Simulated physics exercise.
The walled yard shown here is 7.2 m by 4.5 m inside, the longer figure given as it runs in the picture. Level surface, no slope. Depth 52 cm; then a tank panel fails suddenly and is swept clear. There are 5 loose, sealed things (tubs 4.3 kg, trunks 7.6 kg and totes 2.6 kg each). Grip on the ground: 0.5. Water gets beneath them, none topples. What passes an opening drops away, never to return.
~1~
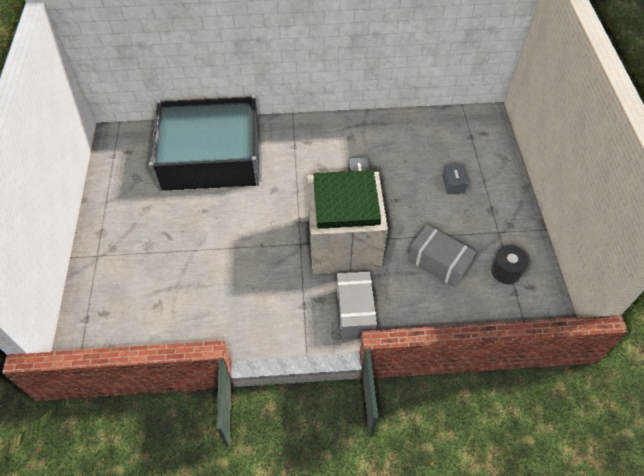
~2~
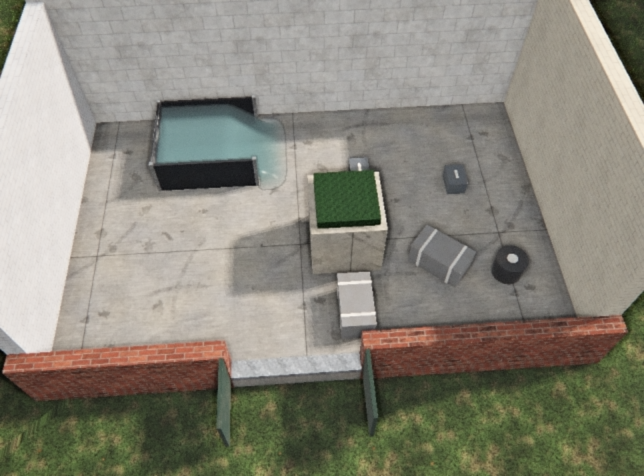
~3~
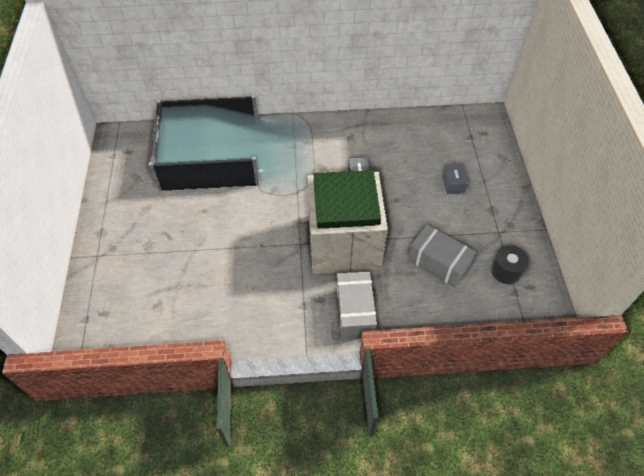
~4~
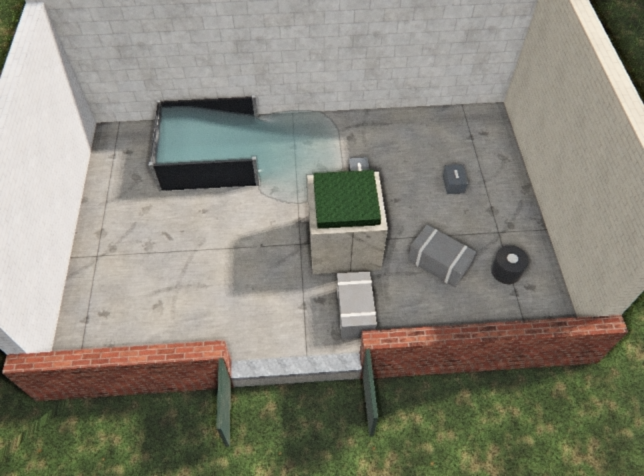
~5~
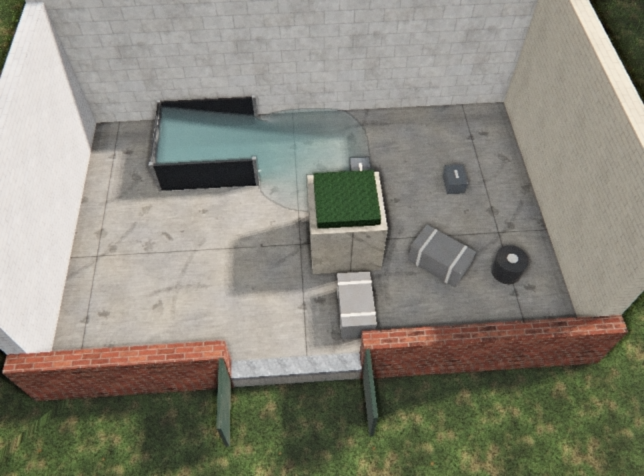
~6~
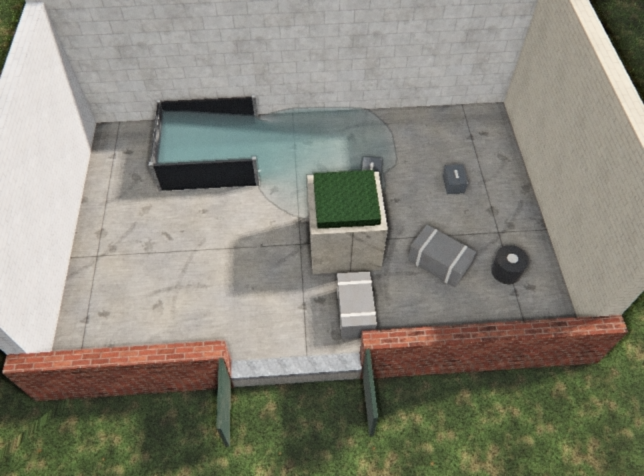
The clip opens on a walled yard with a dark-sided tank of water at the back left, a green-topped block and several grey containers. The tank's right side is suddenly open, and water spreads rightward across the paving. It reaches a small grey box behind the block, which shifts slightly right.
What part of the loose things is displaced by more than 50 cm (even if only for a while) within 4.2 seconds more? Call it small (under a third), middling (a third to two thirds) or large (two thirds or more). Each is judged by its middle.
Middling, a third to two thirds.
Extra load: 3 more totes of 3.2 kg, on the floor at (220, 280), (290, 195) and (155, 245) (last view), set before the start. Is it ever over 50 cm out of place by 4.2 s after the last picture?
In order: Within it, beyond it, within it.
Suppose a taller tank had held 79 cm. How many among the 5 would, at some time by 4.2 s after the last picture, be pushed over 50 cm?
The count would be 5.
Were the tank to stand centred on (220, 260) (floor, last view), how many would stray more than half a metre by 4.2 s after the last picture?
Then 3 of them would.
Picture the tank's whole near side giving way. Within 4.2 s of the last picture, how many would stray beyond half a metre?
You'd get 0 in that case.
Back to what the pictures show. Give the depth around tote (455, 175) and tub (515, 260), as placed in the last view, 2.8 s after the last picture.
Roughly 12 and 3 cm.
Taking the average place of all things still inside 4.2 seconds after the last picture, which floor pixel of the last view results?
About (448, 310).
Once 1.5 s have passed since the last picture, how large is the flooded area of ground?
Flooded: Near 14 m2.
Then, 0.4 s after the last picture 1 of 5 are over 50 cm from their spots; 0 afloat.
Then, 1.5 s after the last picture 2 of 5 are over 50 cm from their spots; 2 afloat.
Then, 2.8 s after the last picture 2 of 5 are over 50 cm from their spots; 2 afloat.
Then, 4.2 s after the last picture 3 of 5 are over 50 cm from their spots, and 3 have been at some point; 3 afloat.
